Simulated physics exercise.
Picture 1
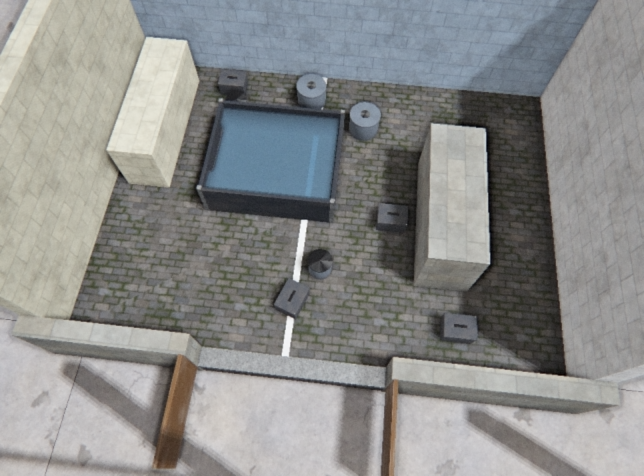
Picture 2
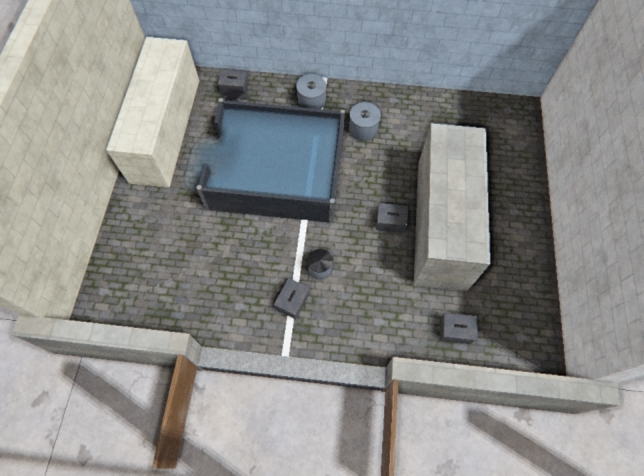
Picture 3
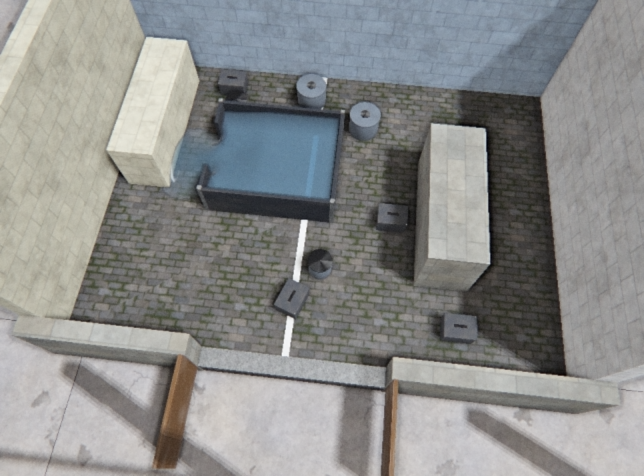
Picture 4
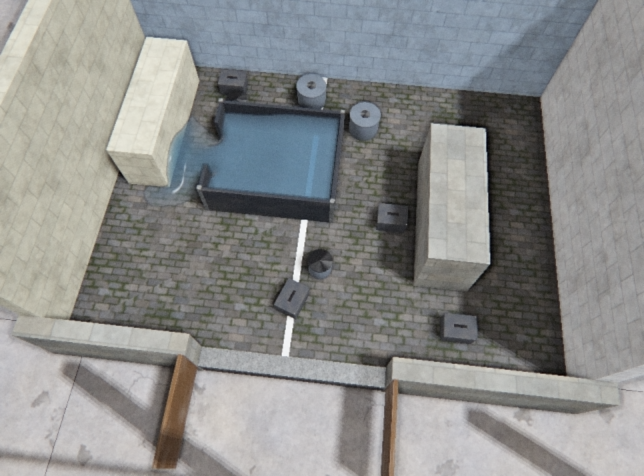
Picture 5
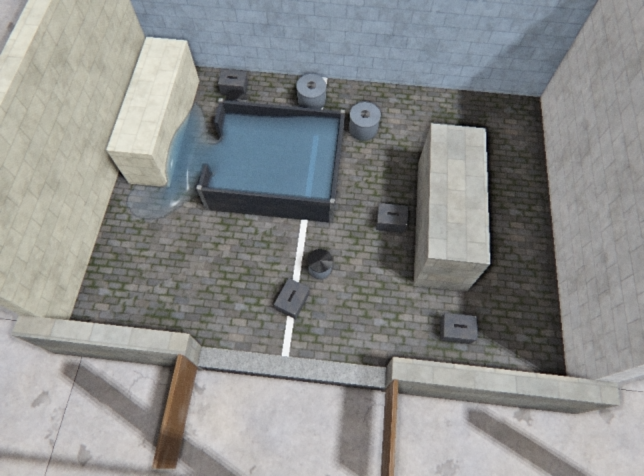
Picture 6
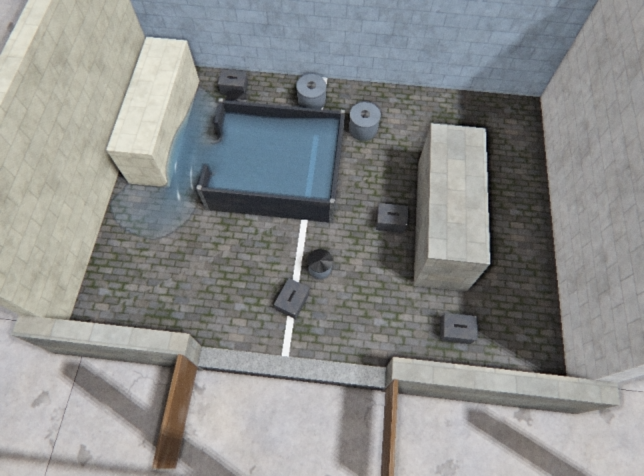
The video shows a walled stone-paved yard from above, where the left side of a dark rectangular water tank opens and water pours out, reaches a pale block and spreads along the floor, while the surrounding objects stay still.
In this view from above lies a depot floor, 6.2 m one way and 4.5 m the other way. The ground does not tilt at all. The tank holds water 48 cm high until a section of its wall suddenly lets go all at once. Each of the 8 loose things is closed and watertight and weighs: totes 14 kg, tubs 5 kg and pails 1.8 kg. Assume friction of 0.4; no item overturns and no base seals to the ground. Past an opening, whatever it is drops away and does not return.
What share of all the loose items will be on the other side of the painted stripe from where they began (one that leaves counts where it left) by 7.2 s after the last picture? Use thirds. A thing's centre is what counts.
One to two thirds.
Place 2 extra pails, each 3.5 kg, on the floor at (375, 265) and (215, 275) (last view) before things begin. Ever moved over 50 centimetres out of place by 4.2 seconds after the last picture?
Within, then beyond.
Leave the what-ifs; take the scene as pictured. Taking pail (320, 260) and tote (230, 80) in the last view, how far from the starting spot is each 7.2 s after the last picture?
In turn: 20 cm, 200 cm.
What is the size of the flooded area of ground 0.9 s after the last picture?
Some 9.0 m2.
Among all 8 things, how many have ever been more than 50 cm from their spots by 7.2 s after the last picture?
That comes to 4.
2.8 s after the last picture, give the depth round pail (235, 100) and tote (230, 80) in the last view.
About 6 and 5 cm.
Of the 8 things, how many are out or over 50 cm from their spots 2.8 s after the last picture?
The count is 4.
Then, 0.9 s after the last picture 0 of 8 are over the mark; 0 afloat.
Then, 2.8 s after the last picture 2 of 8 are over the mark; 1 afloat.
Then, 4.8 s after the last picture 3 of 8 are over the mark; 1 afloat.
Then, 7.2 s after the last picture 3 of 8 are over the mark; 3 afloat.
